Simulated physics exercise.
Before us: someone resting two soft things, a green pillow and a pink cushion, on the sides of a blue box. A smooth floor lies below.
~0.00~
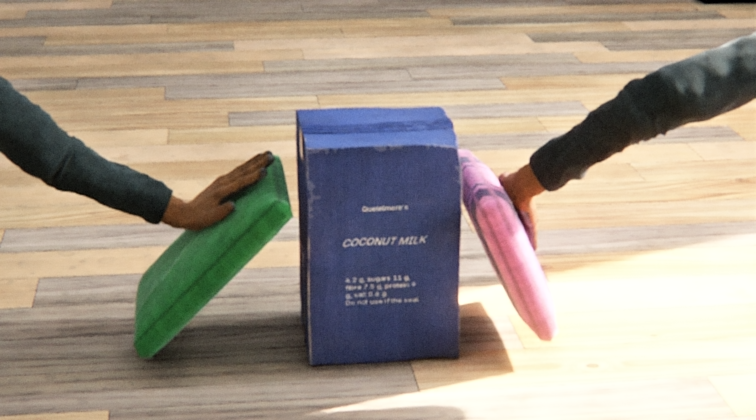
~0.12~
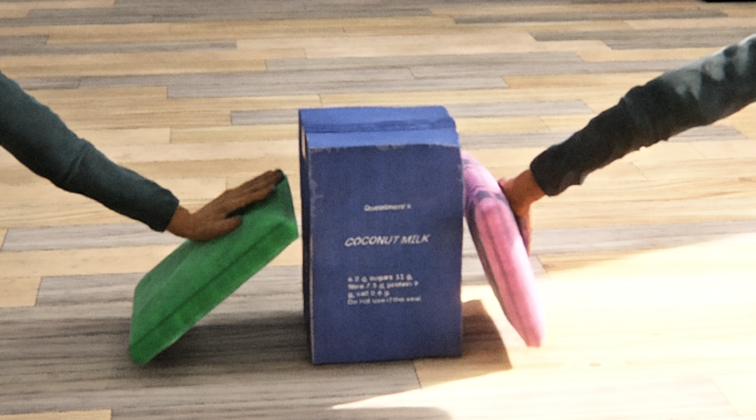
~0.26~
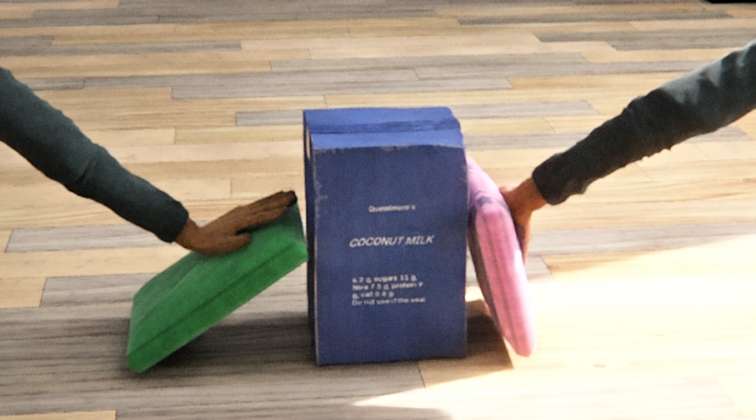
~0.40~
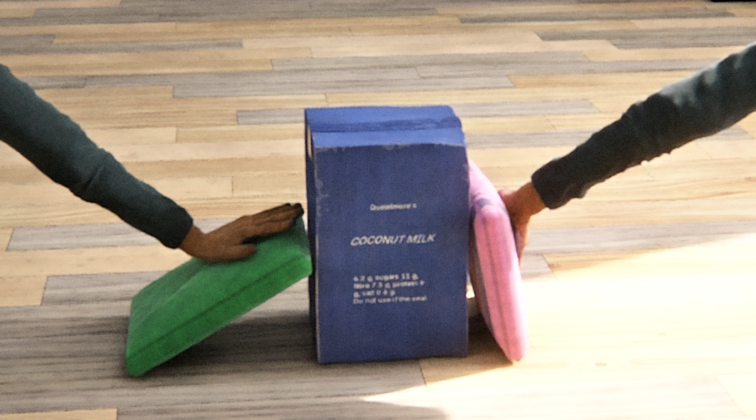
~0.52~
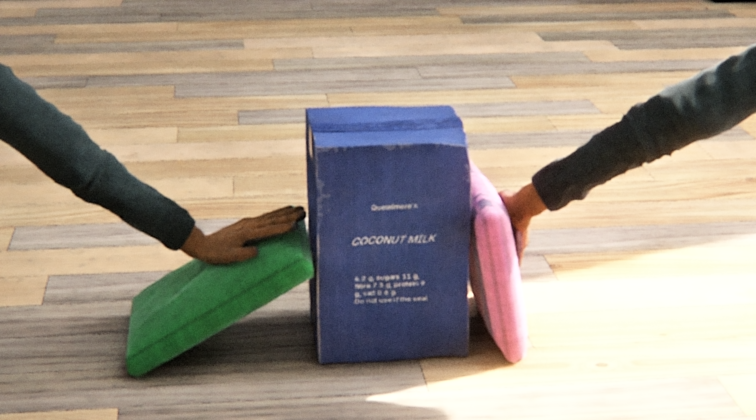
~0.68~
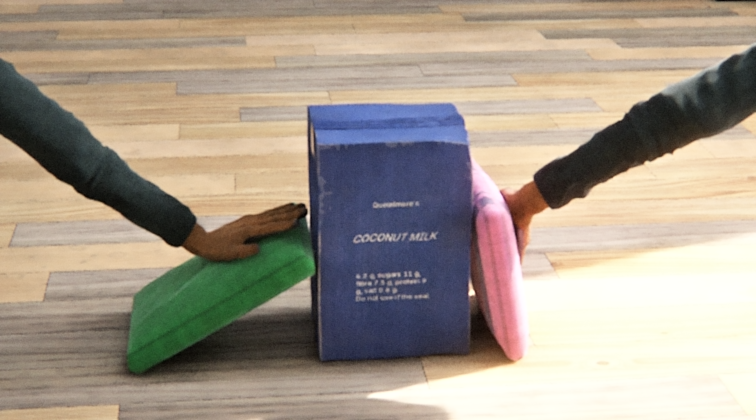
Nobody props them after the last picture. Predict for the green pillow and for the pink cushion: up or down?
Green pillow - down, pink cushion - up.
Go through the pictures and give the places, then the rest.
In the first picture, pillow foot (143, 352), head (286, 210); cushion foot (548, 336), head (490, 208).
In the second picture, pillow foot (137, 358); cushion foot (536, 343).
In the third picture, pillow foot (135, 366); cushion foot (525, 353).
In the fourth picture, pillow foot (133, 369); cushion foot (517, 356).
In the fifth picture, pillow foot (132, 370); cushion foot (515, 358).
In the sixth picture, pillow foot (133, 367), head (310, 266), at a low slant; cushion foot (517, 355), head (494, 216), almost upright.
Around 1.06 s, pillow flat on the floor near (211, 314); cushion against the side near (490, 256).
Around 1.34 s, pillow flat on the floor near (210, 320); cushion against the side near (490, 256).
Finally, pillow flat on the floor near (210, 320); cushion against the side near (490, 256). The green pillow slumps to the floor and the pink cushion remains propped up.
